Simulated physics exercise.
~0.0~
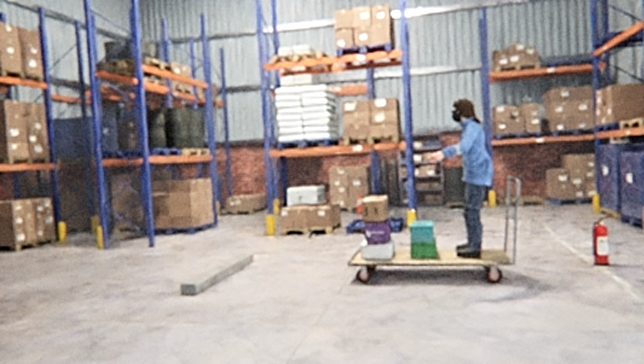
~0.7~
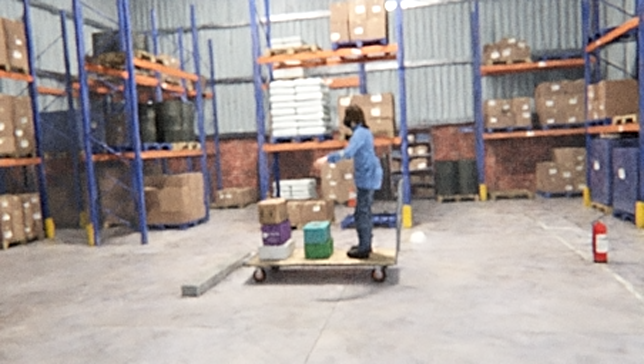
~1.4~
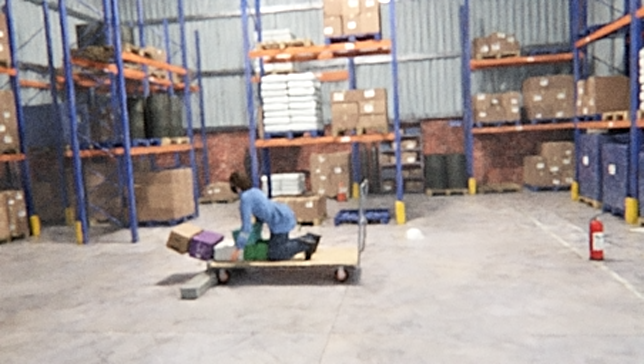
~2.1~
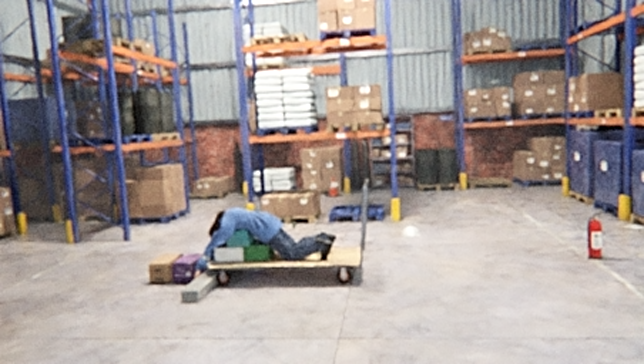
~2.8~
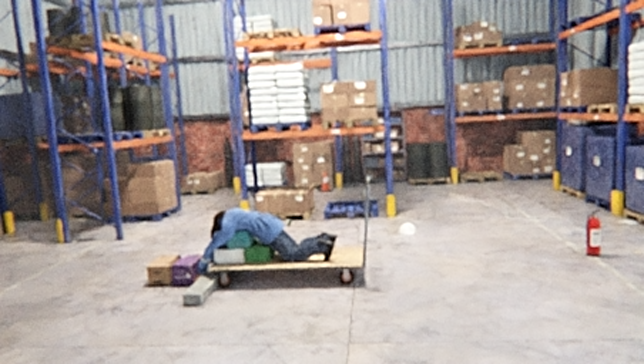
A flat cart rolls left into a floor beam, throwing its rider face-down and two boxes off.
